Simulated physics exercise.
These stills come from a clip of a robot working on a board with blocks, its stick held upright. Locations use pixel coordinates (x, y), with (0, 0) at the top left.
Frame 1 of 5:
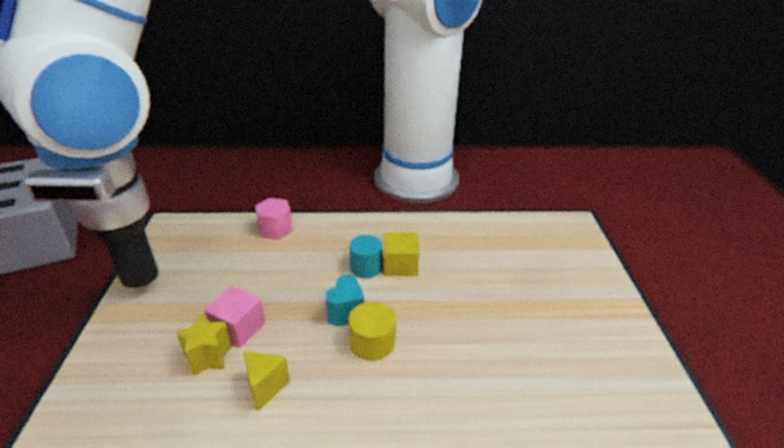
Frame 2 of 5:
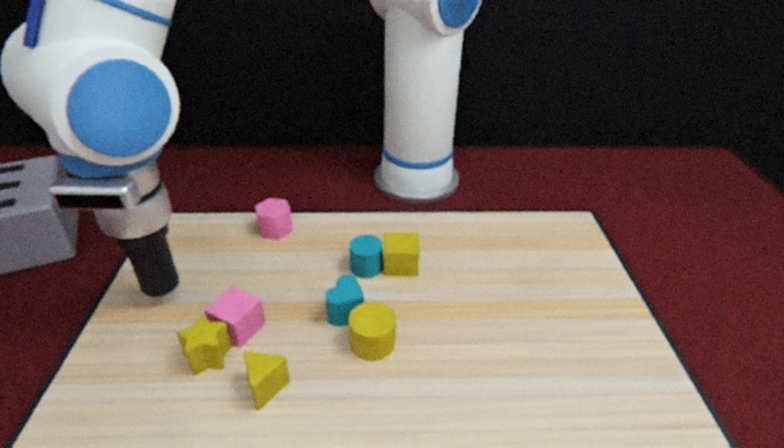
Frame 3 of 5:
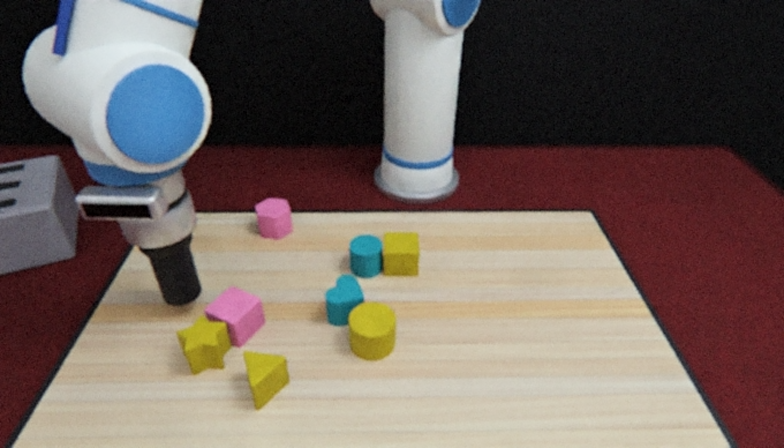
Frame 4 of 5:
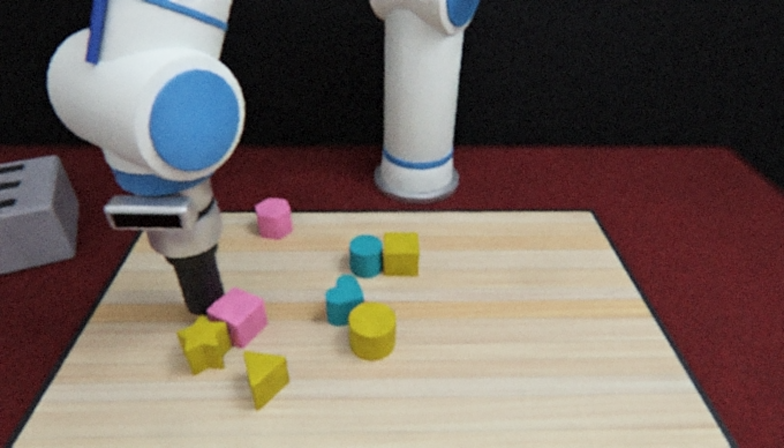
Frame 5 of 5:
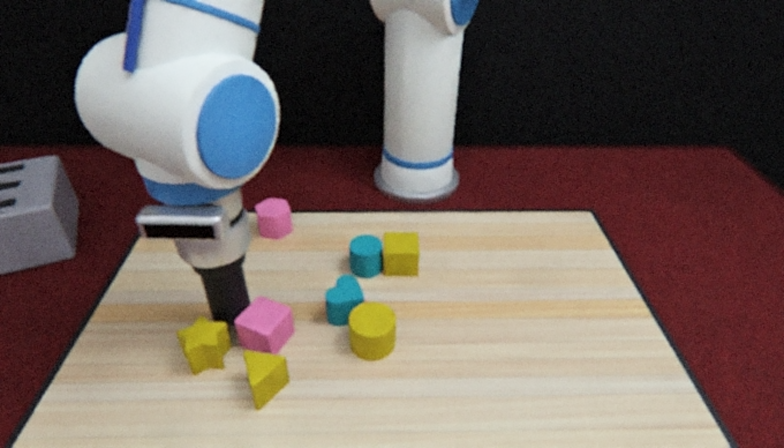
A robot arm moves right across the board and nudges a pink block slightly right.
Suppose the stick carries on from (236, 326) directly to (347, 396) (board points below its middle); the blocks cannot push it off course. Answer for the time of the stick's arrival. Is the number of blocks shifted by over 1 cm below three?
Yes, that is how it ends up.
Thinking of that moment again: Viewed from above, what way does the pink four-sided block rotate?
Short answer: Counterclockwise.
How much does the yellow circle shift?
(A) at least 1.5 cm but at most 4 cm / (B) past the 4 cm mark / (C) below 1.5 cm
A: At least 1.5 cm but at most 4 cm.
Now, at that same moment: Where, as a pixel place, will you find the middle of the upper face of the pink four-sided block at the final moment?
It will end up at (392, 356).
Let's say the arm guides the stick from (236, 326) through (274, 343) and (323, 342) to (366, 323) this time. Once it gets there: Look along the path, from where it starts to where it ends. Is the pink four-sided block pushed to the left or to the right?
Side: Right.
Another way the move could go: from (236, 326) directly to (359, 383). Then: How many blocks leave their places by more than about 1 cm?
There will be two blocks displaced.
On the path given first. One third of the way, stick at (268, 333); pink four-sided block at (305, 331), turned 20° anticlockwise.
Two thirds of the way, stick at (306, 356); pink four-sided block at (351, 346), turned 45° anticlockwise; yellow circle at (386, 316).
At the end, stick at (346, 381); yellow three-sided block unmoved; pink four-sided block at (392, 356), turned 70° anticlockwise; yellow circle at (395, 315).
